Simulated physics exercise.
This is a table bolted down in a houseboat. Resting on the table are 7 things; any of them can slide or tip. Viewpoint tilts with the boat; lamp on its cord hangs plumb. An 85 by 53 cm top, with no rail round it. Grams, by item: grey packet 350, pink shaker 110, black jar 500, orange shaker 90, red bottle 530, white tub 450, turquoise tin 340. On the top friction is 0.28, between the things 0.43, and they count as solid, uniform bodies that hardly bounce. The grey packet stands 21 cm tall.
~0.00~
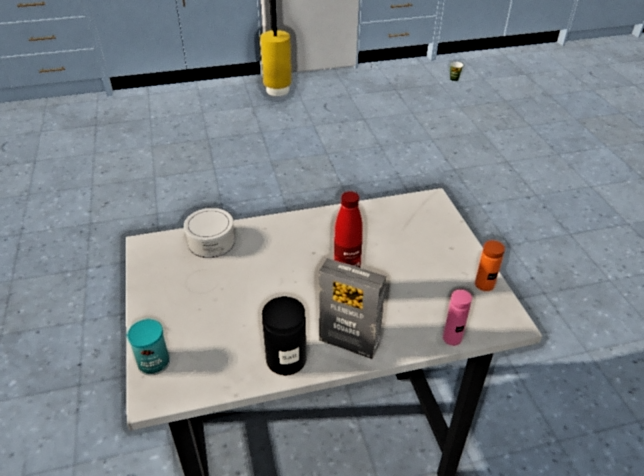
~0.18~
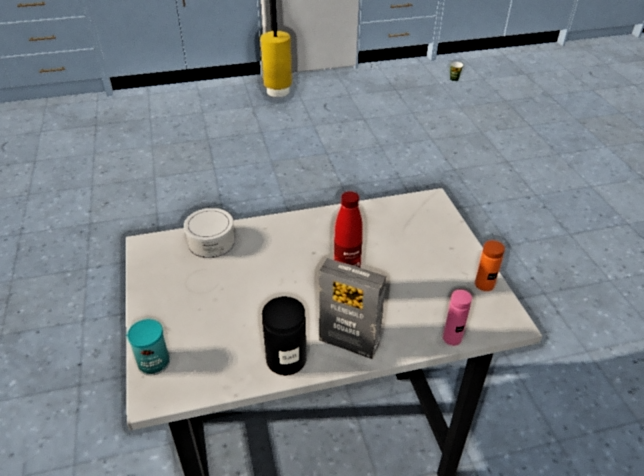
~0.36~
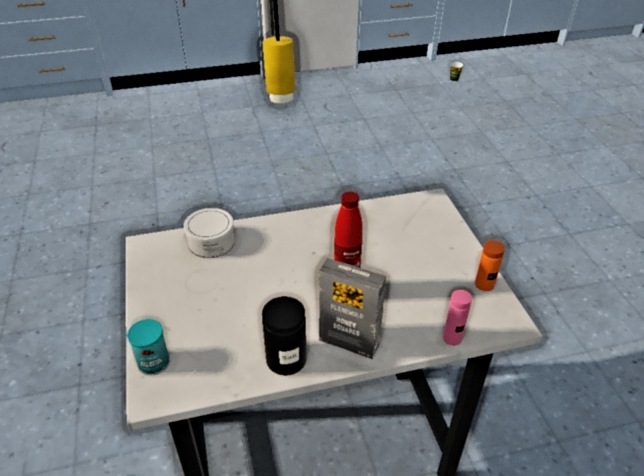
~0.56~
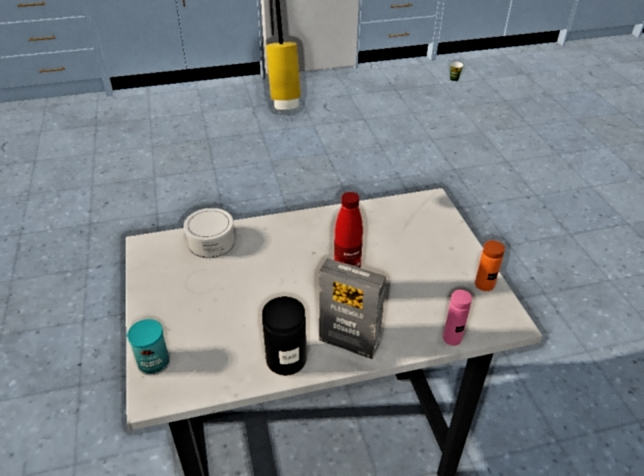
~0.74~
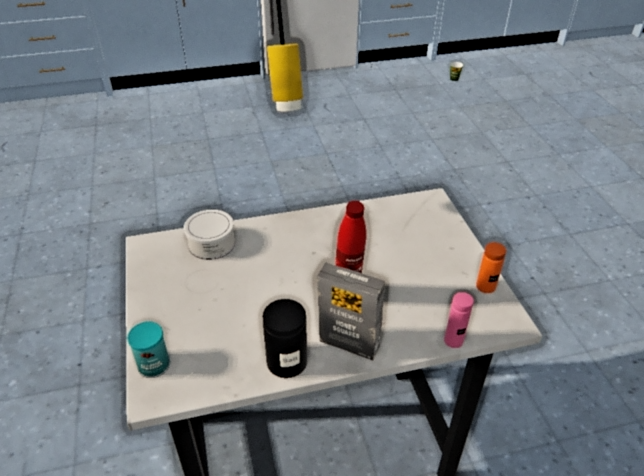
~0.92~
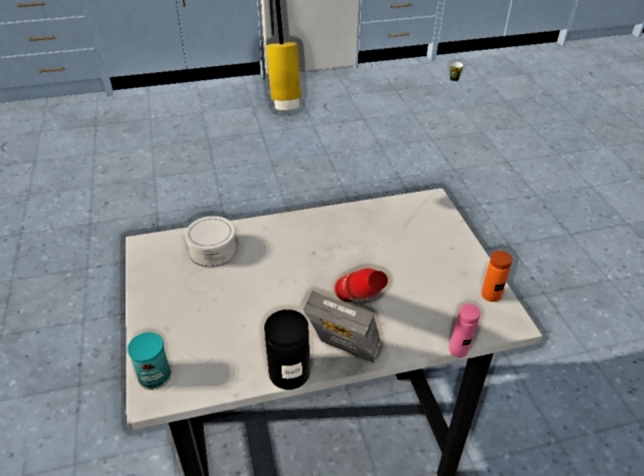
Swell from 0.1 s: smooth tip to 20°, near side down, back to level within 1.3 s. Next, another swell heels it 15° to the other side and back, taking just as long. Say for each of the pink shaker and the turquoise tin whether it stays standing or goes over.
Pink shaker: Goes over; turquoise tin: Stands.
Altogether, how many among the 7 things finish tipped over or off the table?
That gives 4.
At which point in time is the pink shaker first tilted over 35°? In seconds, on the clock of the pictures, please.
It happens near 1.0 s.
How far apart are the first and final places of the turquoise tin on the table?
7 cm.
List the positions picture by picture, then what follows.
Boat level; pink shaker (457, 318); turquoise tin (149, 348), in the first picture.
Heel 1°, near side down; orange shaker (489, 266); red bottle (348, 248), in the second picture.
Heel 7°, near side down; white tub (210, 233); grey packet (351, 310), in the third picture.
Heel 16°, near side down; black jar (285, 336); orange shaker (489, 266), in the fourth picture.
Heel 20°, near side down; red bottle (350, 253) tipped 7° from how it sat; white tub (210, 235), in the fifth picture.
Heel 17°, near side down; pink shaker (464, 331) tipped 3° from how it sat; turquoise tin (150, 361) slid 3 cm, in the sixth picture.
After 1.22 s, heel 4°, near side down; grey packet, pink shaker, black jar and red bottle now off the table; turquoise tin slid 7 cm near (151, 377); orange shaker slid 7 cm.
After 1.52 s, heel 1°, far side down; turquoise tin slid 7 cm near (151, 377); orange shaker slid 7 cm; white tub slid 7 cm.
After 2.02 s, heel 15°, far side down; turquoise tin slid 7 cm near (151, 377); orange shaker slid 7 cm; white tub slid 7 cm.
At rest (3.2 s), off the table and tipped over, grey packet, pink shaker, black jar and red bottle; not toppled but over 5 cm from the start, orange shaker, white tub and turquoise tin. In the last view, turquoise tin near (151, 377).
